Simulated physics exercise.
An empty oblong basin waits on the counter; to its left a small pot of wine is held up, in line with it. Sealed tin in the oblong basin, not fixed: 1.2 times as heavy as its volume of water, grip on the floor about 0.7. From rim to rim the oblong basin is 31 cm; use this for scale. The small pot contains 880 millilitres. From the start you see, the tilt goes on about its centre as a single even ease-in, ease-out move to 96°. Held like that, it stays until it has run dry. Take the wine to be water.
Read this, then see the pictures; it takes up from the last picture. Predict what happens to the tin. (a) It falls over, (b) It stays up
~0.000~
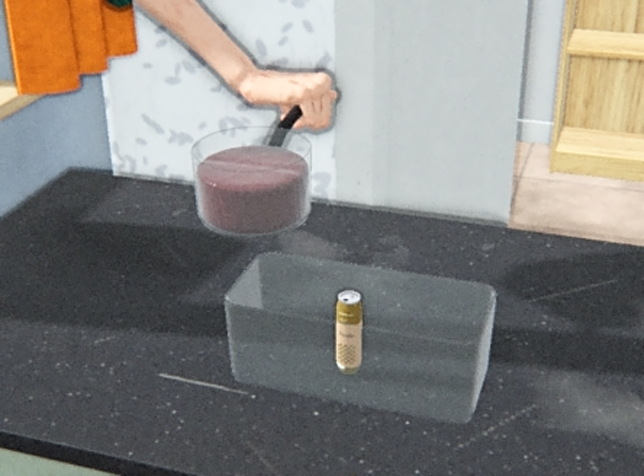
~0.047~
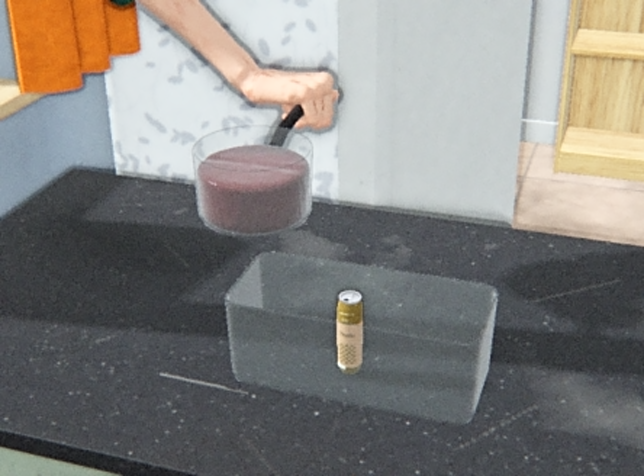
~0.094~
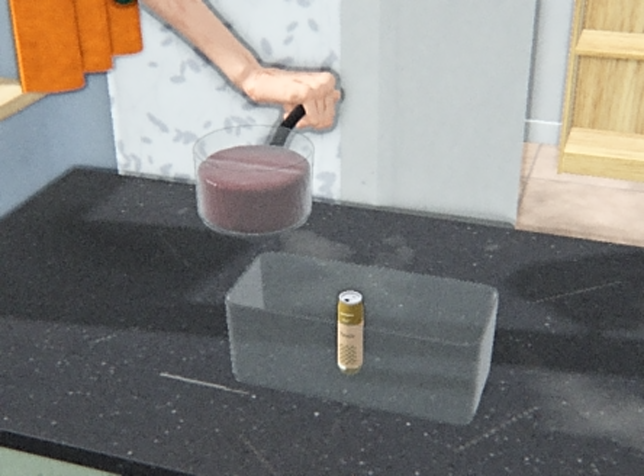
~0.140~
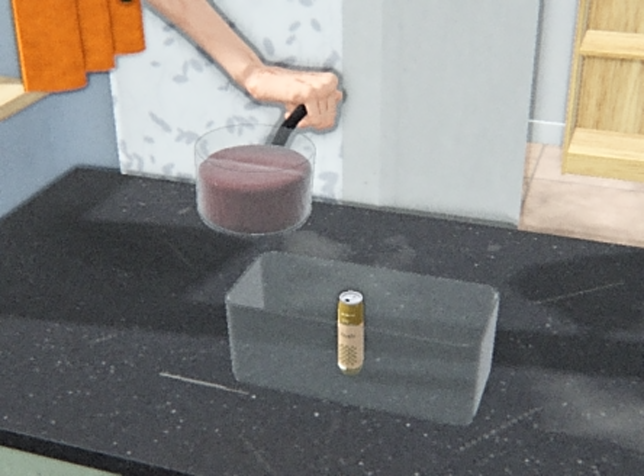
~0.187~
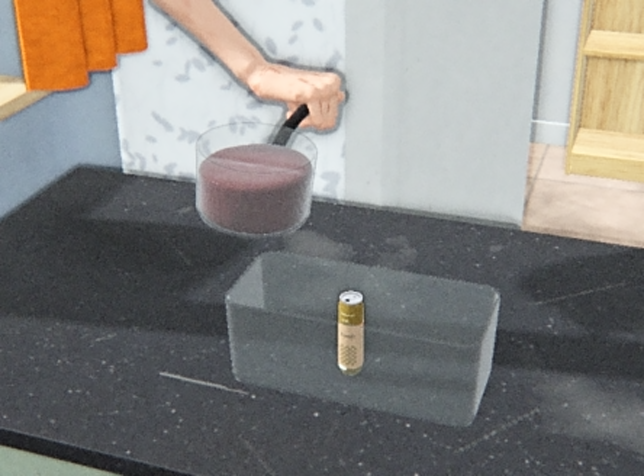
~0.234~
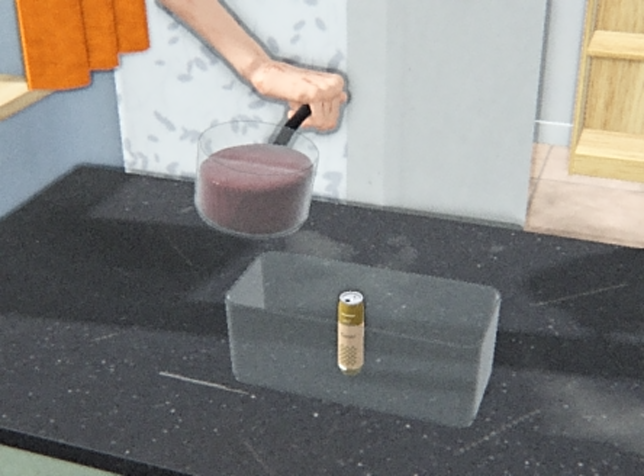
It stays up (b).
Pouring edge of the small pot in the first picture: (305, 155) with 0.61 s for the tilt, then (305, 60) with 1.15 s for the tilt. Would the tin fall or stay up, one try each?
The tin overturns the first time and stays vertical the second time.
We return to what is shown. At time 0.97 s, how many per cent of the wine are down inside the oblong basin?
Near 60 in a hundred.
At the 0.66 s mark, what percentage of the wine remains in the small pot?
Near 78 in a hundred.
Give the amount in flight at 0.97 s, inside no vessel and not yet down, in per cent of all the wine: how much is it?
It comes to some 16 percent of the total.
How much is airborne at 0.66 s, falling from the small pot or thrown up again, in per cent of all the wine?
At that moment, about 20 percent.
By 0.66 s the tilt is 59° and 78 per cent is still to pour; the tin stands where it began.
By 0.97 s the tilt is 90° and 23 per cent is still to pour; the tin stands where it began.
By 1.30 s the tilt is 96° and 4 per cent is still to pour; the tin stands where it began.
By 1.65 s the tilt is 96° and 1 per cent is still to pour; the tin stands where it began.
At rest the tin stands where it began.
